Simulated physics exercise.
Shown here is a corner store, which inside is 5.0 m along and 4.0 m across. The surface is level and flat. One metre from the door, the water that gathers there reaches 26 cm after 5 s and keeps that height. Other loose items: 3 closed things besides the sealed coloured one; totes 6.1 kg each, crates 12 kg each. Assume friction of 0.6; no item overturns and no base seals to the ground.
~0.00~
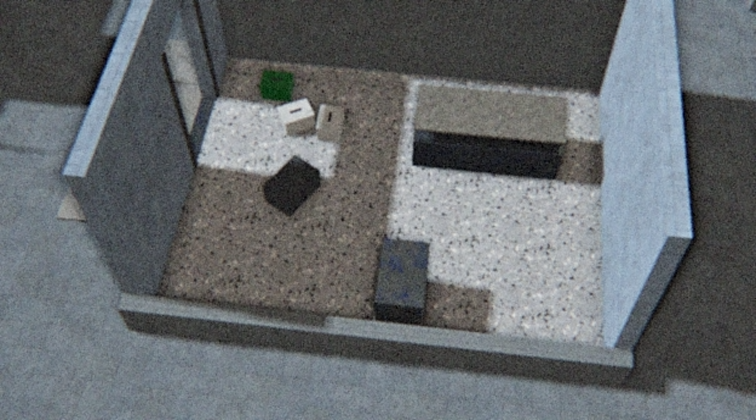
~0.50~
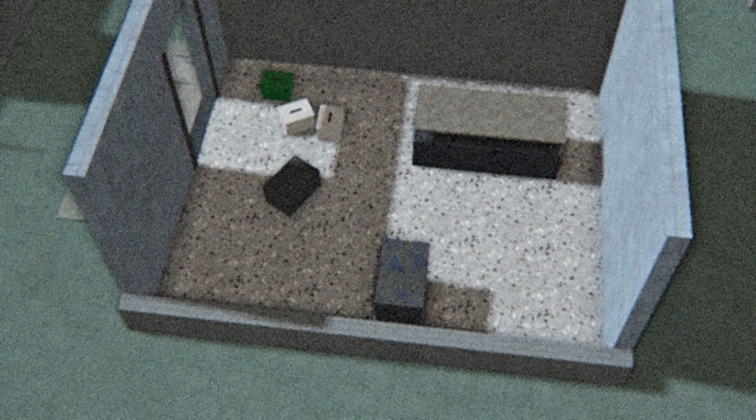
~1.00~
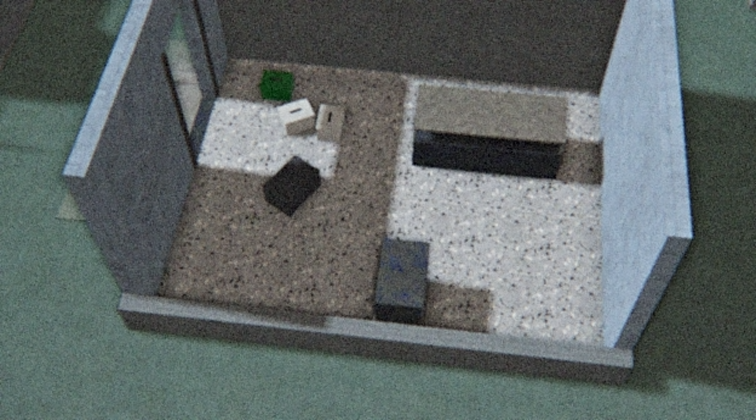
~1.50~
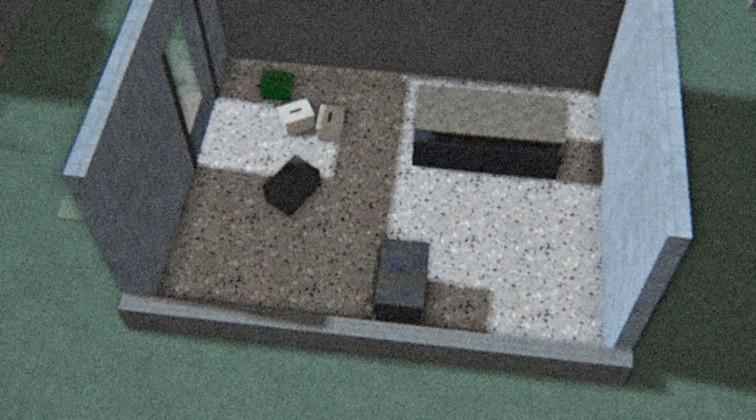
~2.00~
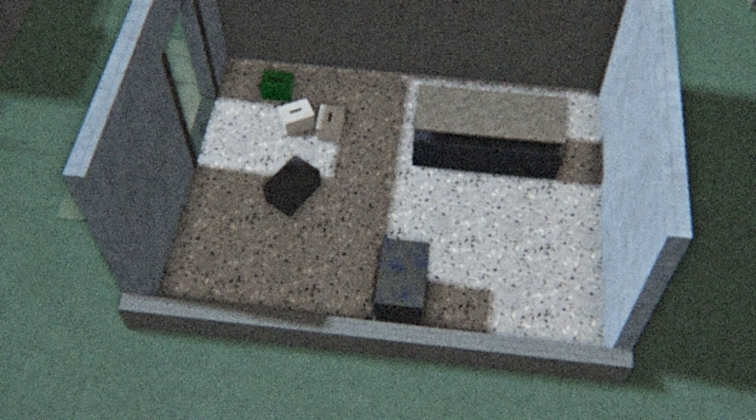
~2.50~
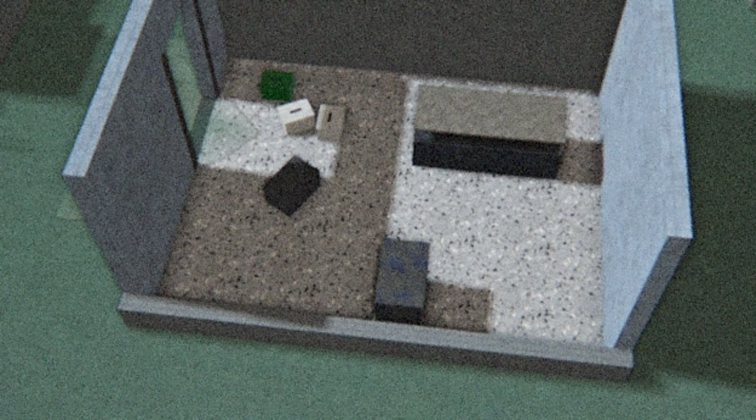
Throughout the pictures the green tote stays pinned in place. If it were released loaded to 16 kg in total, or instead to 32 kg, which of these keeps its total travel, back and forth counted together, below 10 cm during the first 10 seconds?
Looks to me like the light option works.
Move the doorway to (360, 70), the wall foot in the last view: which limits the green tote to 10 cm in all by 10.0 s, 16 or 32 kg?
Result: Lighter option suffices.
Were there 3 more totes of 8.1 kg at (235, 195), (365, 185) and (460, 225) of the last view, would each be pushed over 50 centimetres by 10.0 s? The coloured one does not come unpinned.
First: Inside the limit; second: Beyond the limit; third: Beyond the limit.
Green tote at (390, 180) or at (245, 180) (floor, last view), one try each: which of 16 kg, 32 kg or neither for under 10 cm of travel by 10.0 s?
In order: Only the heavier one succeeds; even the lighter mass works.
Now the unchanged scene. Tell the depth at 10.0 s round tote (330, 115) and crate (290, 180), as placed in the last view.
About 10 and 6 cm.
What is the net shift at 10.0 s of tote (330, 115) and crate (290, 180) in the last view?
Respectively 300 and 150 centimetres.
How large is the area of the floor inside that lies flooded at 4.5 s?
Roughly 5.5 m2 of it is wet.
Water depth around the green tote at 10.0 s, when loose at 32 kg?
About 9 cm.
After 3.5 s the green tote would be 0 cm from its start with 16 kg and 0 cm from its start with 32 kg; 2 cm of water round it then.
After 4.5 s the green tote would be 0 cm from its start with 16 kg and 0 cm from its start with 32 kg; 5 cm of water round it then.
After 7.0 s the green tote would be 0 cm from its start with 16 kg and 0 cm from its start with 32 kg; 6 cm of water round it then.
After 10.0 s the green tote would be 0 cm from its start with 16 kg and 0 cm from its start with 32 kg; 9 cm of water round it then.
